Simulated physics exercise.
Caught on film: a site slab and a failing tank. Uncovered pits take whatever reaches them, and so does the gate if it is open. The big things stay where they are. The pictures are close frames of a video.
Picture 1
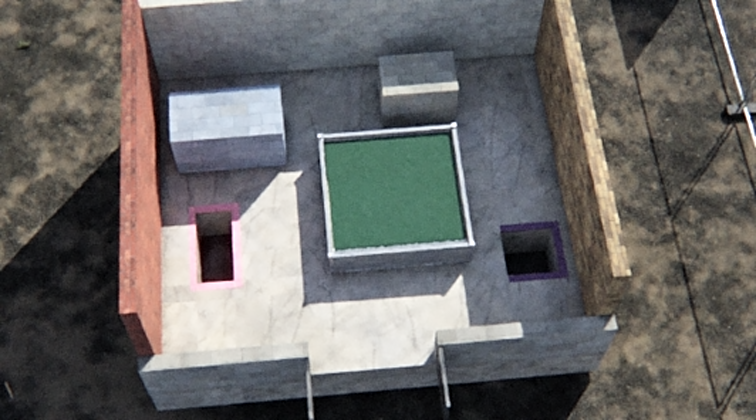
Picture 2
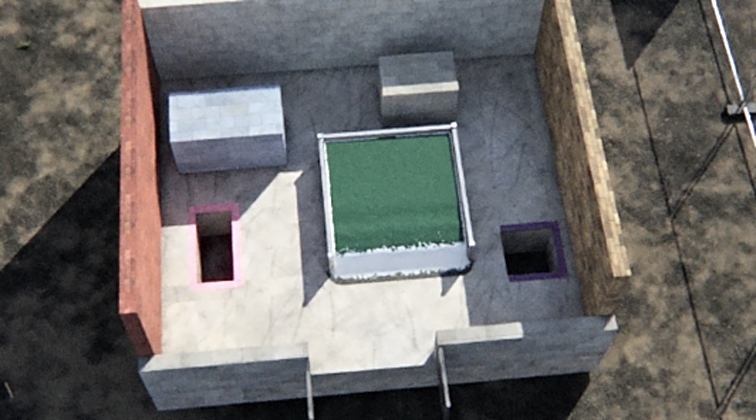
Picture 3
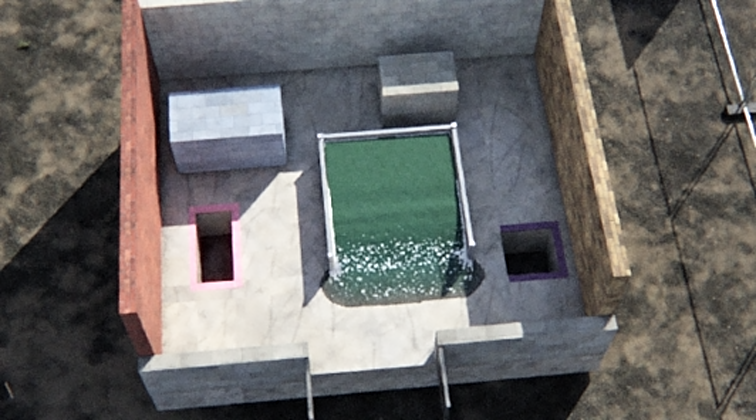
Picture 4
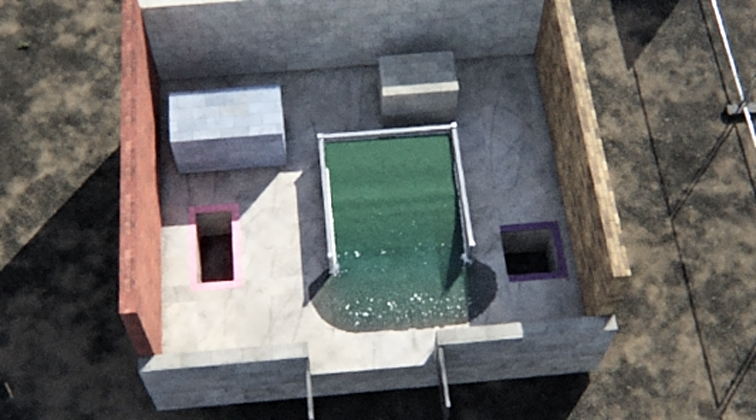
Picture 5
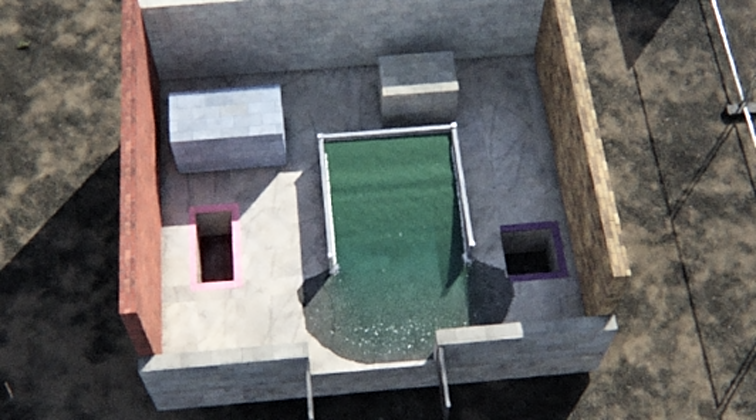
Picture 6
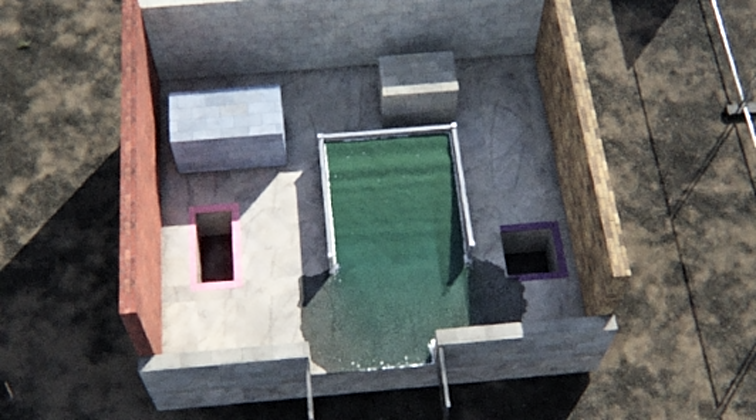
Green water burst out of the front side of a square tank on a walled stone slab, then spread forward and sideways across the pale floor in a rounded sheet, reaching the gap in the front wall.
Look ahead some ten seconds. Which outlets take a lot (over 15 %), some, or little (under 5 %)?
The gate takes over 15 %; the purple pit takes over 15 %; the pink pit takes under 5 %.
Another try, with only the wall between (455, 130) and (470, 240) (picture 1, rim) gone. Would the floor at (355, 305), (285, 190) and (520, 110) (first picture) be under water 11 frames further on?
In turn: Free of water, dry, awash.
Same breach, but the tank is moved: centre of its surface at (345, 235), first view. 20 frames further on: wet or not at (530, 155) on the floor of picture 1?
There: Free of water.
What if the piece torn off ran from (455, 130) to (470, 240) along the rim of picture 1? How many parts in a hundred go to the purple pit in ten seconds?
In per cent: Purple 55.
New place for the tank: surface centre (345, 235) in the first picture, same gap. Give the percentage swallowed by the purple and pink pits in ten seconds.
In per cent: Purple 4, pink 6.
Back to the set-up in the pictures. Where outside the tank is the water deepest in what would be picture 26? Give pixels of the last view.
Around (572, 337).
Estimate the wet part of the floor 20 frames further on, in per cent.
About 35 per cent.
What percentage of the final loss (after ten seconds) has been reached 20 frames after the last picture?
Close to 55 %.
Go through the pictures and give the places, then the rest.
In the first frame, the tank at (394, 191) is whole and still.
In the second frame, water pours out at (401, 260) and has run to (334, 276).
In the third frame, the front is at (327, 287), out from the gap at (401, 260).
In the fourth frame, the front is at (488, 294), out from the gap at (401, 260).
In the fifth frame, water pours out at (401, 261) and has run to a hidden place.
In the sixth frame, the front is at a hidden place, out from the gap at (401, 260).
A moment on, water covers 20 % of the floor; the gate 8 %, the purple pit 0 %, the pink pit 0 %.
Next, water covers 25 % of the floor; the gate 20 %, the purple pit 0 %, the pink pit 0 %.
Then, water covers 35 % of the floor; the gate 36 %, the purple pit 5 %, the pink pit 0 %.
Later, water covers 40 % of the floor; the gate 47 %, the purple pit 15 %, the pink pit 1 %.
In the end, water covers 40 % of the floor; the gate 52 %, the purple pit 22 %, the pink pit 2 %.
